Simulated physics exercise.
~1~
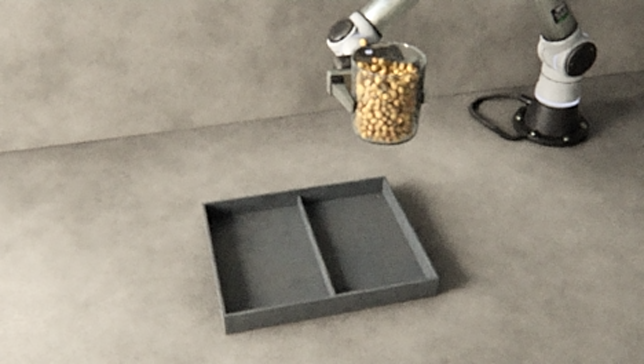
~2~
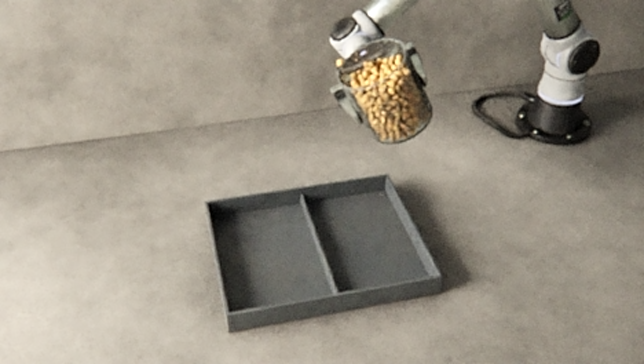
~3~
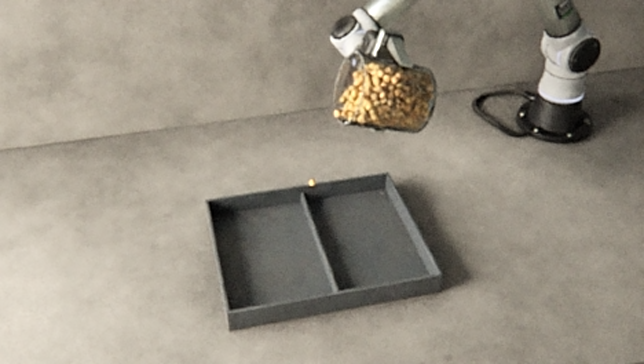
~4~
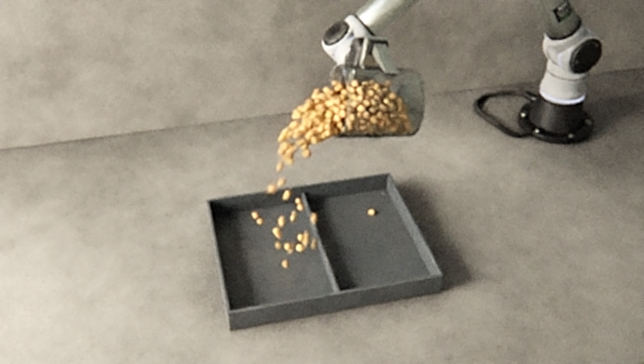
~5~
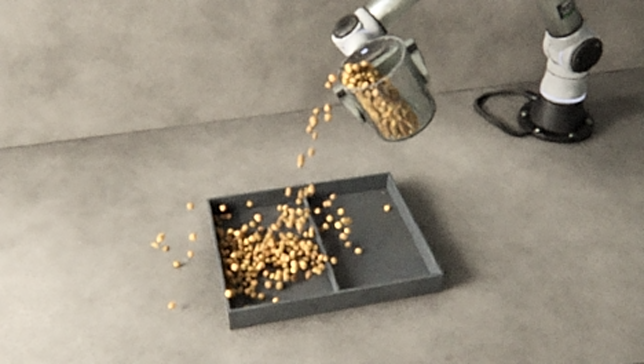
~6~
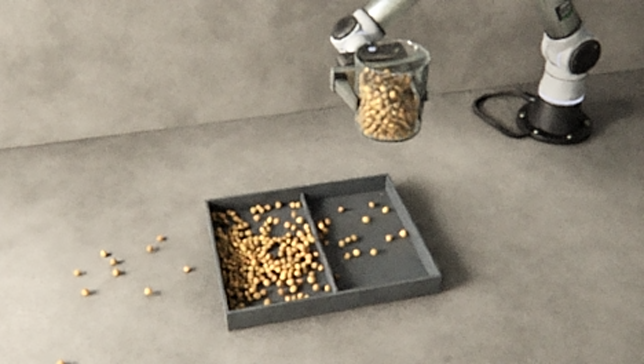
We see a robot arm tip a clear beaker of chickpeas over a divided dark tray, pouring some mostly into the left section, then swing it upright, still partly full, with a few strays in the right section and on the table.
